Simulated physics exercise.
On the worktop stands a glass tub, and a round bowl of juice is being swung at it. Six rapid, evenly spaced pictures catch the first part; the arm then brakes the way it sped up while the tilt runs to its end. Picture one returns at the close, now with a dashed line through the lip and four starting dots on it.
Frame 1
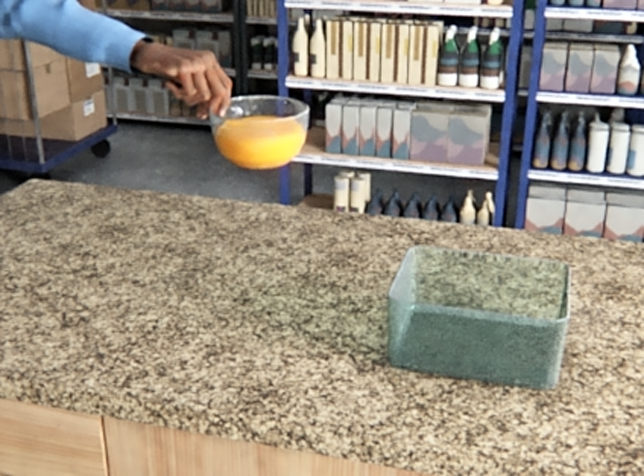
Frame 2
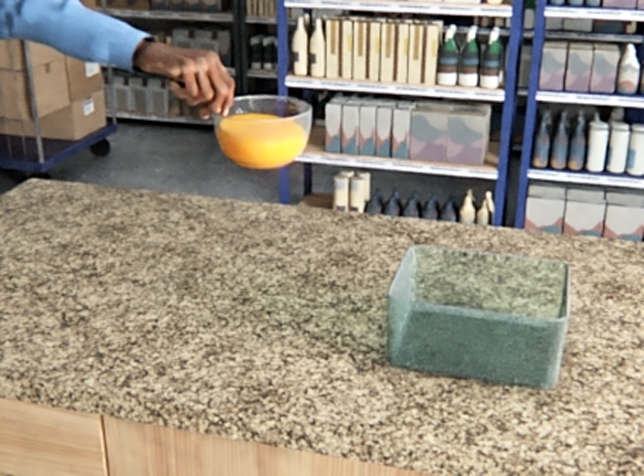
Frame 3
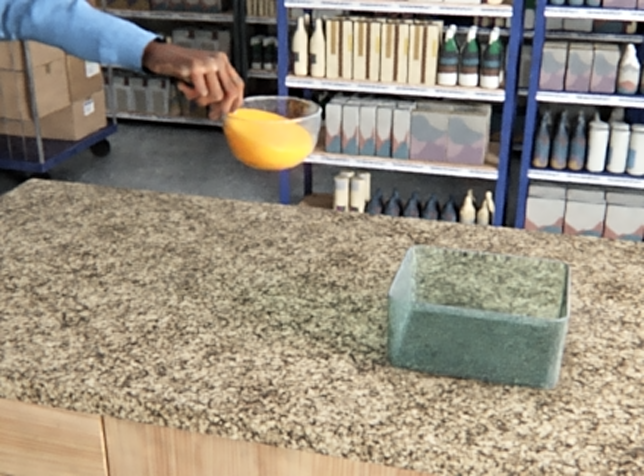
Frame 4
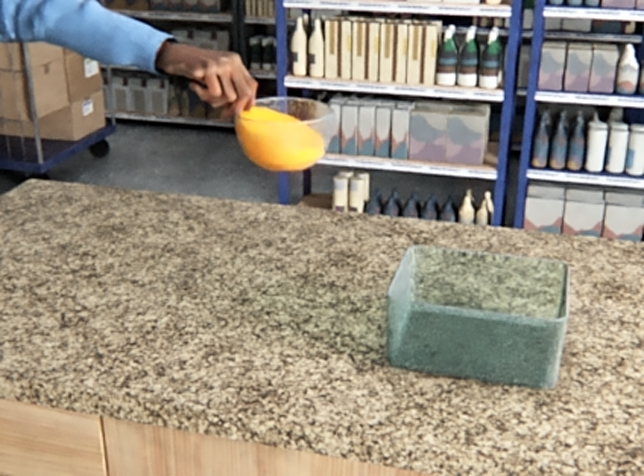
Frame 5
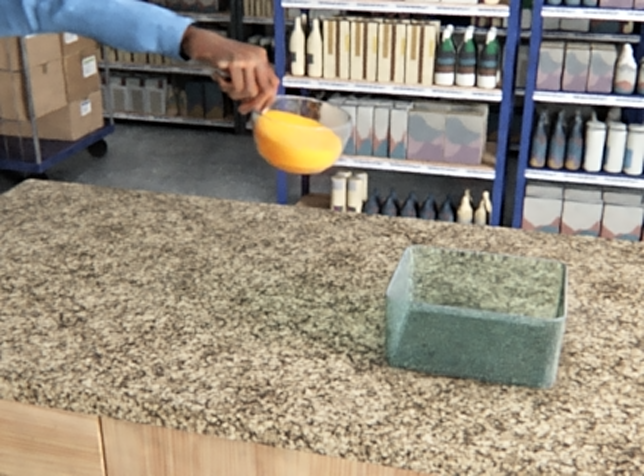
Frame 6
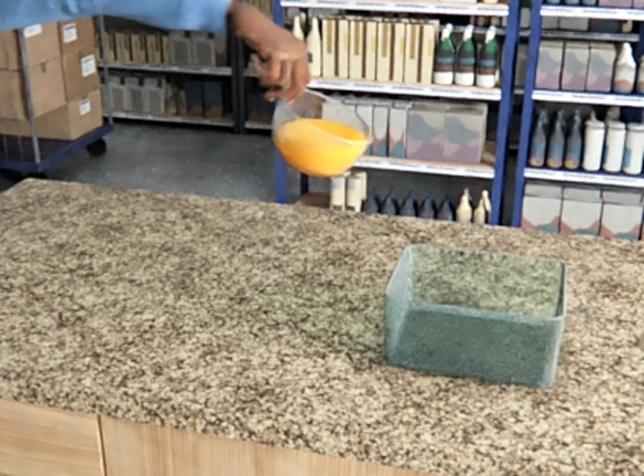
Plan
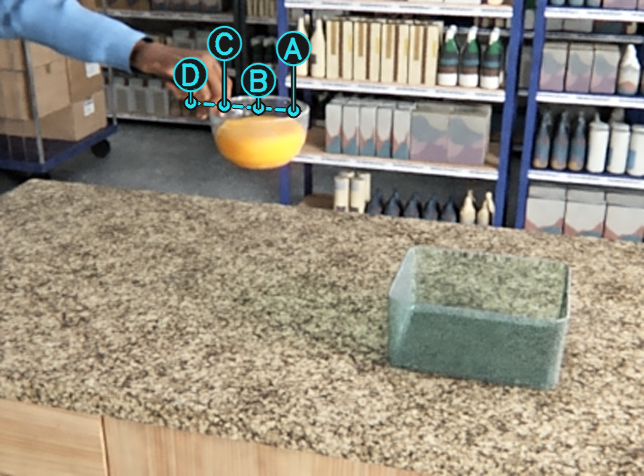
A hand carries a round bowl of orange juice rightward above a speckled worktop, tilting it.
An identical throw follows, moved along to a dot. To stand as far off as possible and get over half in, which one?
Choose B.
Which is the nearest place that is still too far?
C it is.
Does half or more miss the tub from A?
No, that is safe.
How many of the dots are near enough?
Two of the four.
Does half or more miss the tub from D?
Yes.
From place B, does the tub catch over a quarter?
Yes.
On the marked copy, A at (293, 110); B at (258, 108); C at (224, 105); D at (190, 102).
With A, about 83 % lands in the tub, 8 % falls short and 9 % goes beside or beyond.
With B, about 68 % lands in the tub, 24 % falls short and 9 % goes beside or beyond.
With C, about 23 % lands in the tub, 75 % falls short.
With D, about 0 % lands in the tub, 99 % falls short.
